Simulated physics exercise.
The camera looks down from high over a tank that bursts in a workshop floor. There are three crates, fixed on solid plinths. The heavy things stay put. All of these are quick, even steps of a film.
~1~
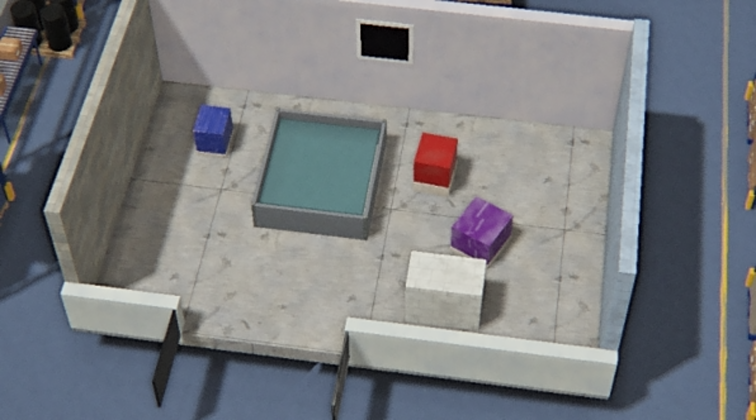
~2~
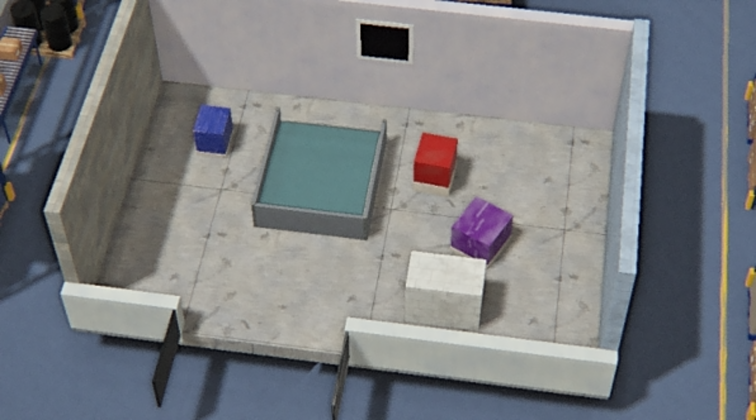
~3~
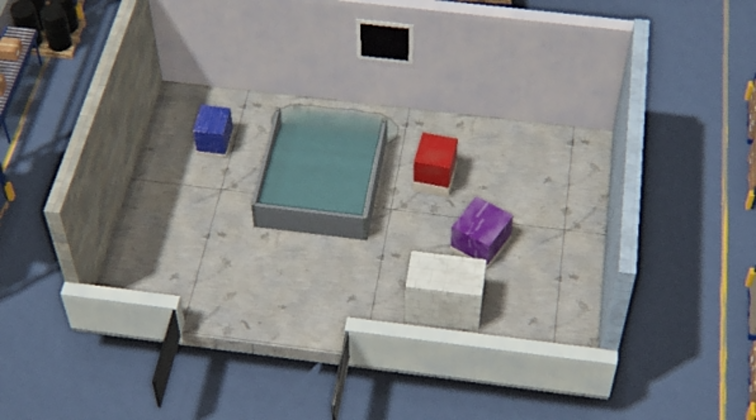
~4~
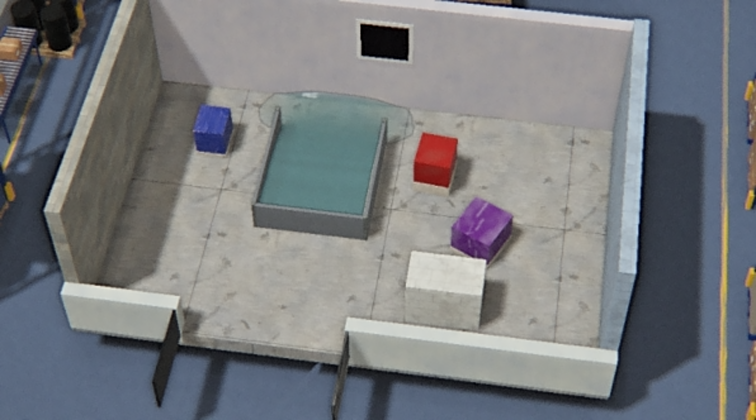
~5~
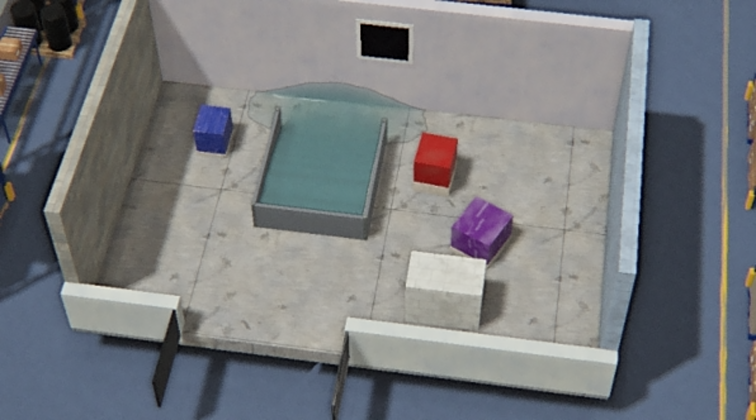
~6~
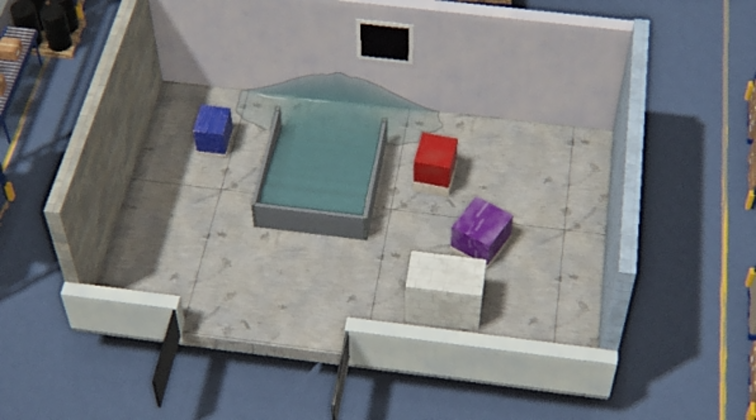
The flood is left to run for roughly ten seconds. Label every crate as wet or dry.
Red crate: Dry; purple crate: Dry; blue crate: Wet.
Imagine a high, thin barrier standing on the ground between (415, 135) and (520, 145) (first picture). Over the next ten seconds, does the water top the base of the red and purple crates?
Red is left untouched, purple is left untouched.
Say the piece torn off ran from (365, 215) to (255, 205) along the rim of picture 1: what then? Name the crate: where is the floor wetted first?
First: The purple one.
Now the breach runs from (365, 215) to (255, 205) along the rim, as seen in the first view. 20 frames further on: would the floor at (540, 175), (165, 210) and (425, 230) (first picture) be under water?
Point by point: Unwetted, unwetted, unwetted.
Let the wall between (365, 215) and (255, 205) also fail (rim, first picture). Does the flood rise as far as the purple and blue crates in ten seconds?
Taking them in turn, the purple crate is missed and the blue crate is missed.
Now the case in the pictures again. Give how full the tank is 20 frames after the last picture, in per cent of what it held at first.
Near 30 in a hundred.
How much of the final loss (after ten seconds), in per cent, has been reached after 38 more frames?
Near 15 in a hundred, I reckon.
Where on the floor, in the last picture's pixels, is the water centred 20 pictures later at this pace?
About (344, 156) in the last view.
A moment on, water covers 10 % of the floor; the red crate not reached, the purple crate not reached, the blue crate not reached.
Next, water covers 25 % of the floor; the red crate water round its plinth, the purple crate not reached, the blue crate water round its plinth.
Then, water covers 45 % of the floor; the red crate water round its plinth, the purple crate water round its plinth, the blue crate water round its plinth.
Later, water covers 75 % of the floor; the red crate water round its plinth, the purple crate water round its plinth, the blue crate water round its plinth.
In the end, water covers 95 % of the floor; the red crate stayed above the water, the purple crate stayed above the water, the blue crate was topped.
